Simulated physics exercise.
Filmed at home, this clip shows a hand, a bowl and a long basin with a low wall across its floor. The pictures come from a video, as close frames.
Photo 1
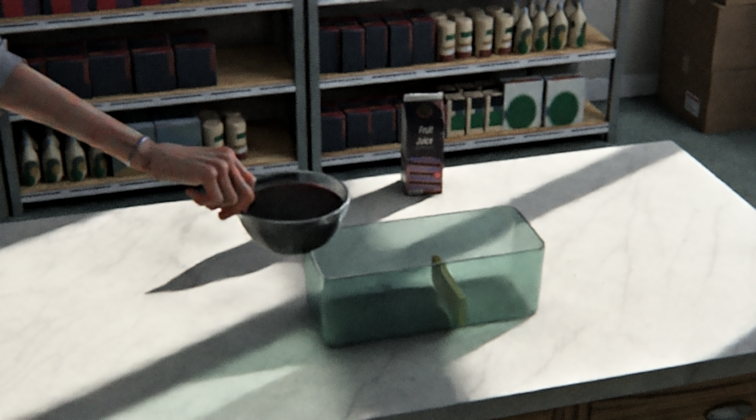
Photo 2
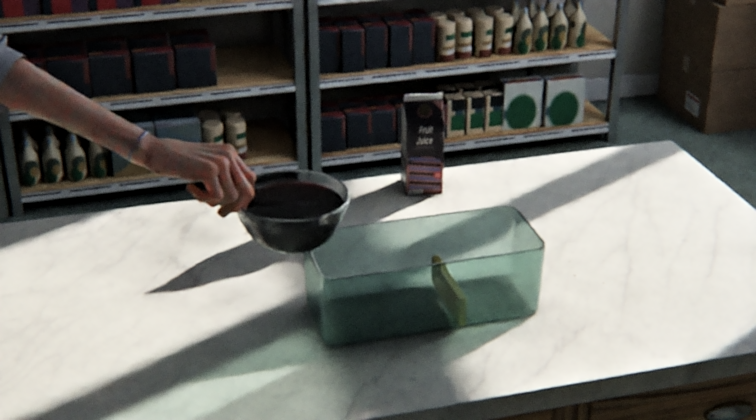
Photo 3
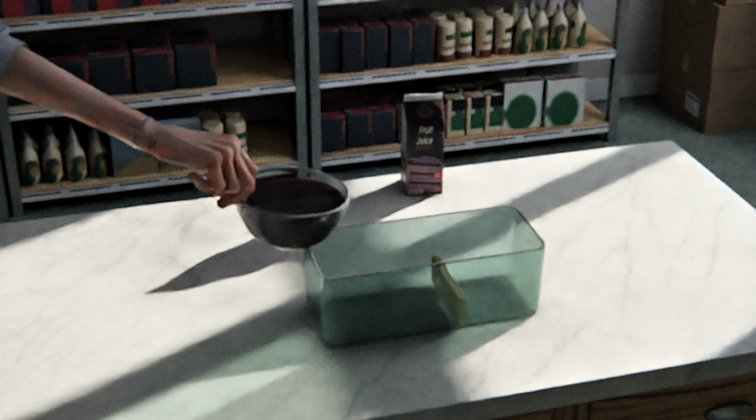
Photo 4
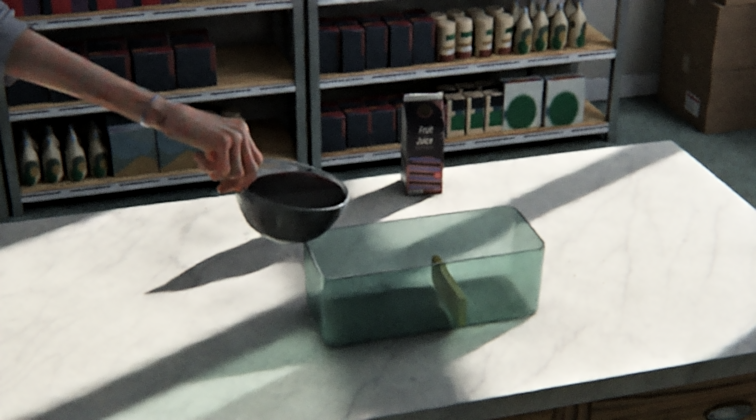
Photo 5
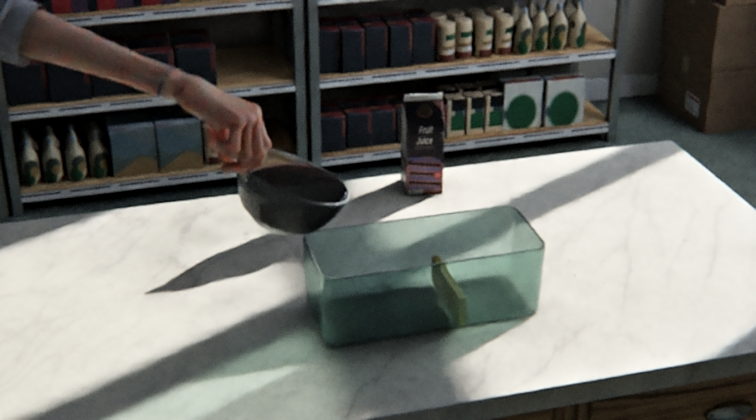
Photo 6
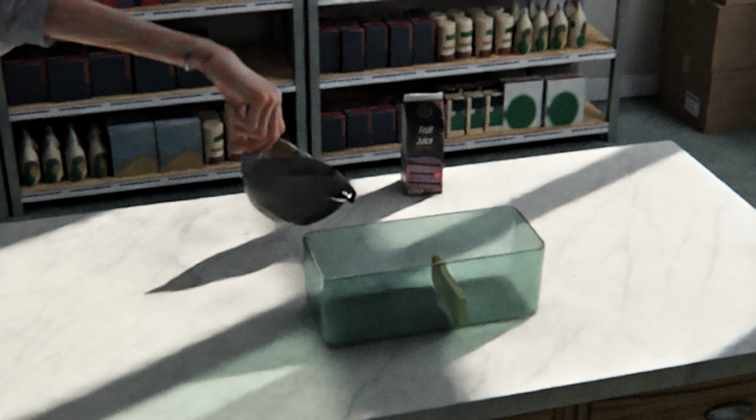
At first, a hand at the left holds a bowl of dark liquid nearly level above the near-left end of a long, empty green basin with a low wall across its floor. The hand then rises and tilts the bowl steadily to the right, until the liquid reaches its right rim.
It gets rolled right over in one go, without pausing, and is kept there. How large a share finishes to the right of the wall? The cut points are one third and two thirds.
The share right of the wall ends up below a third.
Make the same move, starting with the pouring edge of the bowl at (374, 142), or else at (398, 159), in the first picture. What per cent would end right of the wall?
Roughly 60 per cent, then roughly 65 per cent.
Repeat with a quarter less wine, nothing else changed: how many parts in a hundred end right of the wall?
It works out near 5 percent.
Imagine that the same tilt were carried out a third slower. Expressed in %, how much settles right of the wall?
Near 5 parts in a hundred.
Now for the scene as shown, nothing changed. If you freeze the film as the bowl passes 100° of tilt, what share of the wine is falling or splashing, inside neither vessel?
Roughly 55 percent.
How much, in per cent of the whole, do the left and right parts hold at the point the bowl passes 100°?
The left part 25 per cent, the right part 0.
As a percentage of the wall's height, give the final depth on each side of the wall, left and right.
On the left it is 50 per cent, on the right 10.
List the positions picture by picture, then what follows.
It leans 0°; its right rim is at (347, 190); the wine meets the walls at (238, 212) and (343, 197); the long basin's rim runs from (312, 257) to (530, 227); the wall's top is at (449, 277), in the first picture.
It leans 2°; its right rim is at (347, 190); the wine meets the walls at (238, 210) and (342, 196), in the second picture.
It leans 6°; its right rim is at (347, 190); the wine meets the walls at (239, 205) and (342, 193), in the third picture.
It leans 13°; its right rim is at (347, 190); the wine meets the walls at (239, 198) and (344, 188), in the fourth picture.
It leans 23°; its right rim is at (346, 190); the wine meets the walls at (240, 188) and (346, 184); 1 per cent is over the edge, in the fifth picture.
It leans 34°; its right rim is at (346, 190); the wine meets the walls at (244, 175) and (340, 180); 5 per cent is over the edge, in the sixth picture.
A moment on, the bowl is tipped right over and 17 per cent is still to pour, 26 is left of the wall and 0 right of it.
Next, the bowl is tipped right over and 0 per cent is still to pour, 93 is left of the wall and 3 right of it.
Then the bowl is tipped right over and 0 per cent is still to pour, 82 is left of the wall and 7 right of it.
Later the bowl is tipped right over and 0 per cent is still to pour, 82 is left of the wall and 8 right of it.
Finally, 81 per cent lies left of the wall, 9 right of it and 10 outside.
